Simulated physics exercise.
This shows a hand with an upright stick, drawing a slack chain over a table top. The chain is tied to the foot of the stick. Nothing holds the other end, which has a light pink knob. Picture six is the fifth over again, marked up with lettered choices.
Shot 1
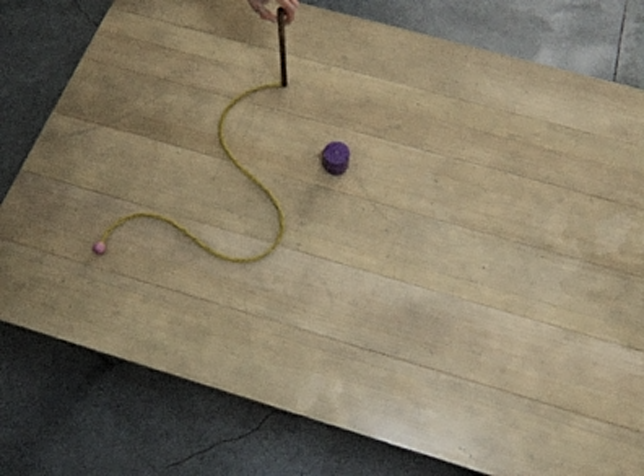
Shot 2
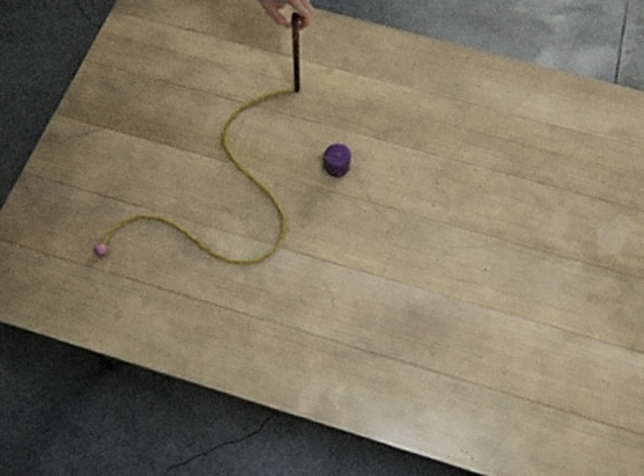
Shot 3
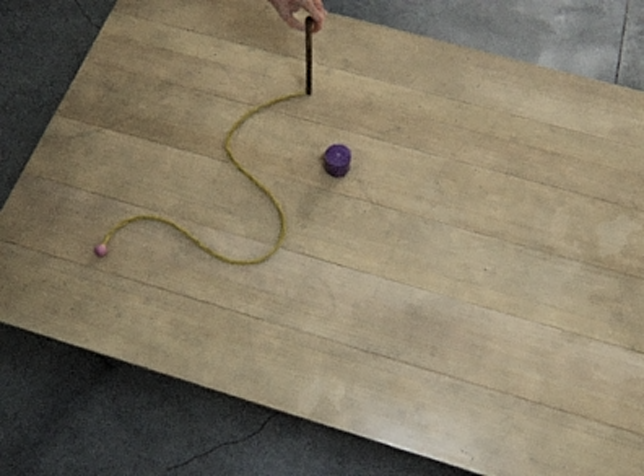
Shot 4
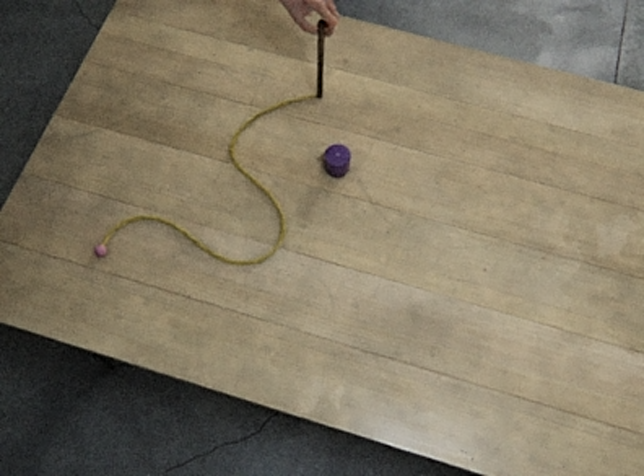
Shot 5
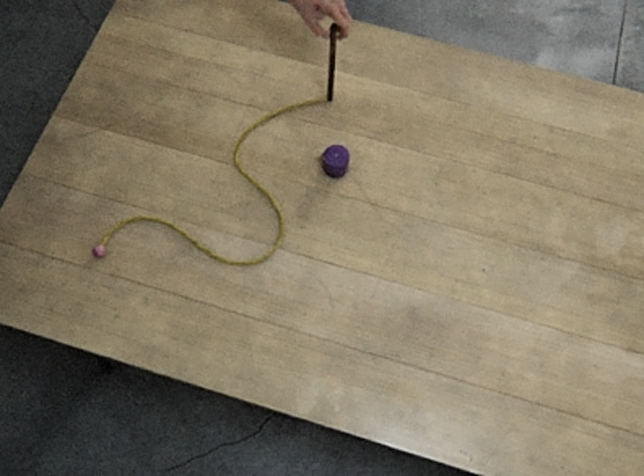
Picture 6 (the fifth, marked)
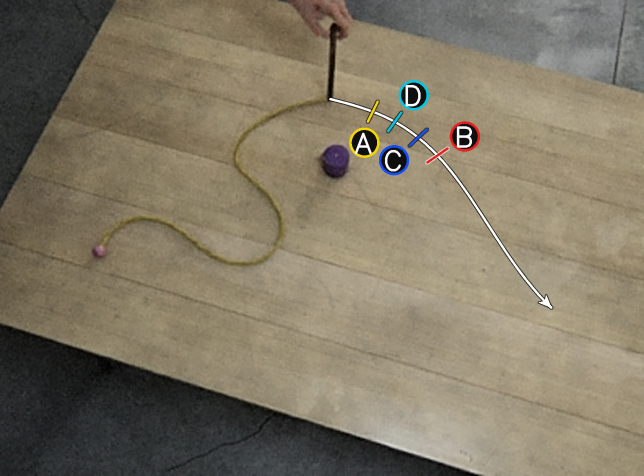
On a pale wooden table top, a hand holds a dark upright stick with a slack yellowish chain tied to its foot, near a purple pot. The hand slides the stick a short way right, drawing the chain's upper curve along, while the pink-knobbed far end and the pot stay put.
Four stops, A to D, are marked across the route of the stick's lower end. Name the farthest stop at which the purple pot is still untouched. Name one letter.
Mark B.
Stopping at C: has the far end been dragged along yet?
No.
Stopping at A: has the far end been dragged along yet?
No.
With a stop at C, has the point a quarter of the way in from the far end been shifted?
By then, no.
On the marked copy, A at (373, 112); B at (437, 155); C at (418, 138); D at (395, 122); the route from (330, 99) via (457, 179) to (552, 308).
With B. Early on, foot of the stick (371, 112), middle of the chain (282, 233), free end (99, 252).
Further on, foot of the stick (410, 132), middle of the chain (282, 233), free end (99, 252).
At the end, foot of the stick (437, 156), middle of the chain (282, 233), free end (99, 252); nothing has been touched.
As for the rest, A is safe but short; C is safe but short; D is safe but short.
